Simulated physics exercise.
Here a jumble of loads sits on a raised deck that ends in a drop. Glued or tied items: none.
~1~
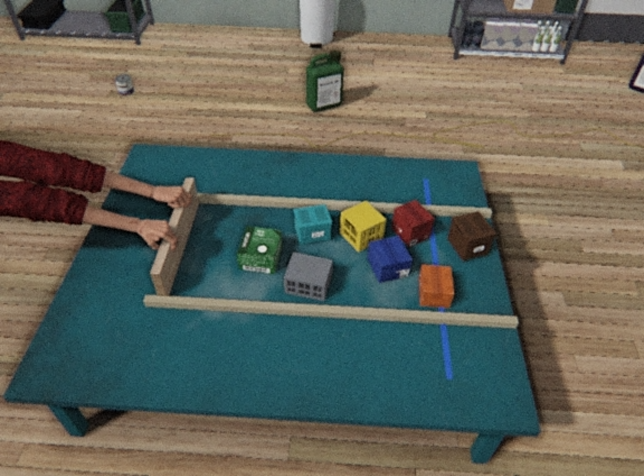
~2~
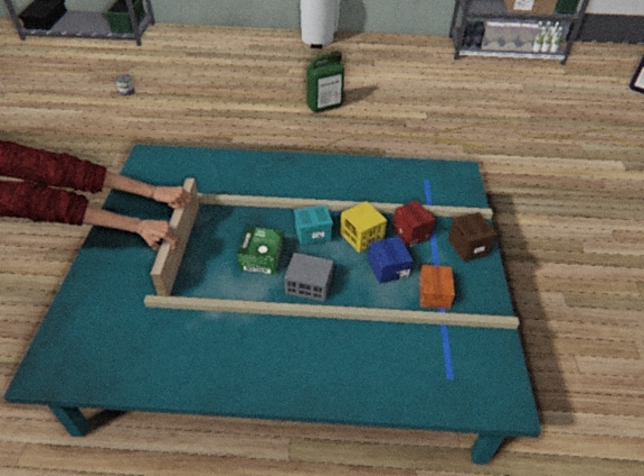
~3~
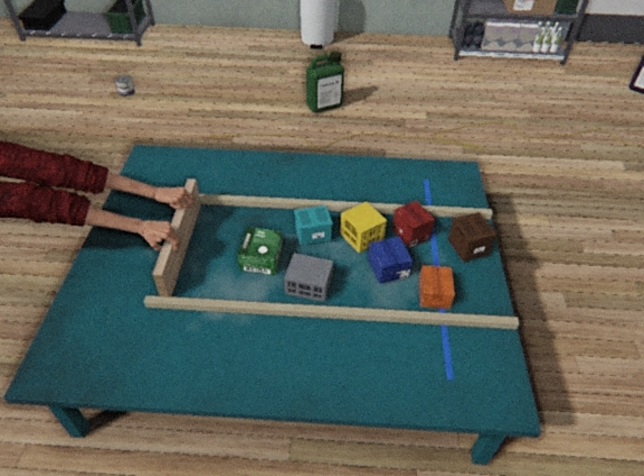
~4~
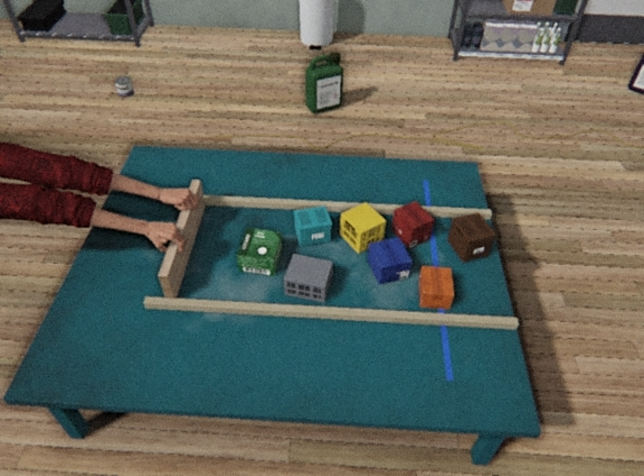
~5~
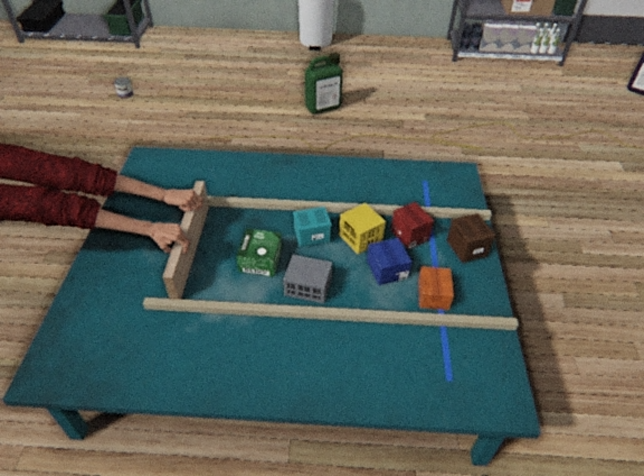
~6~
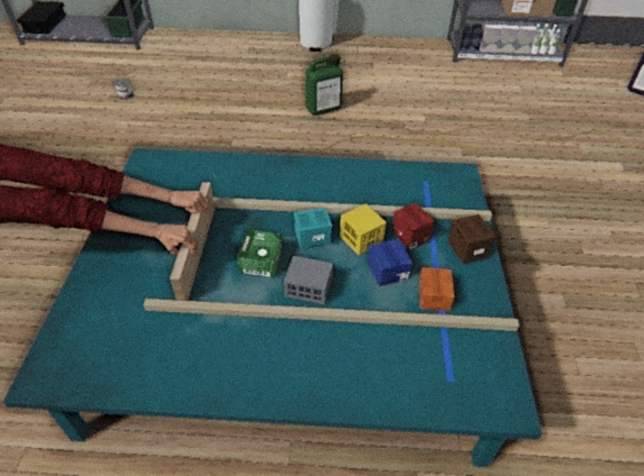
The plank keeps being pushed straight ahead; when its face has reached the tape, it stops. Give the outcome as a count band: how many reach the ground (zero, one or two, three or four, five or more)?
Count: One or two.
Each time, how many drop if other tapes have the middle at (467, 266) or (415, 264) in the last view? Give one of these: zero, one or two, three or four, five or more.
Count per tape, in the order given: More than four, then just one or two.
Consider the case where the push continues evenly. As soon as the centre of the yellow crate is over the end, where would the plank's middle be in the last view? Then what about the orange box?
Near (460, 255) and (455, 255).
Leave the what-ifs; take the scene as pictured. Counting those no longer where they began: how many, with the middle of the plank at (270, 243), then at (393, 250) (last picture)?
It comes to 3 for the first spot, 8 for the other.
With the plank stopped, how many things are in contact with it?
The count in contact is 3.
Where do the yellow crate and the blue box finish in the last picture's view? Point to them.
Approximately (476, 228) for one, approximately (493, 270) for the other.
Soon after, none off yet; brown tote at rest near (471, 239); orange box at rest near (436, 289); red box at rest near (412, 226).
After that, none off yet; brown tote at rest near (471, 239); orange box displaced a little near (441, 291); red box displaced a little near (430, 229).
In the end, the number that fall off is one or two; gone, red box and brown tote.
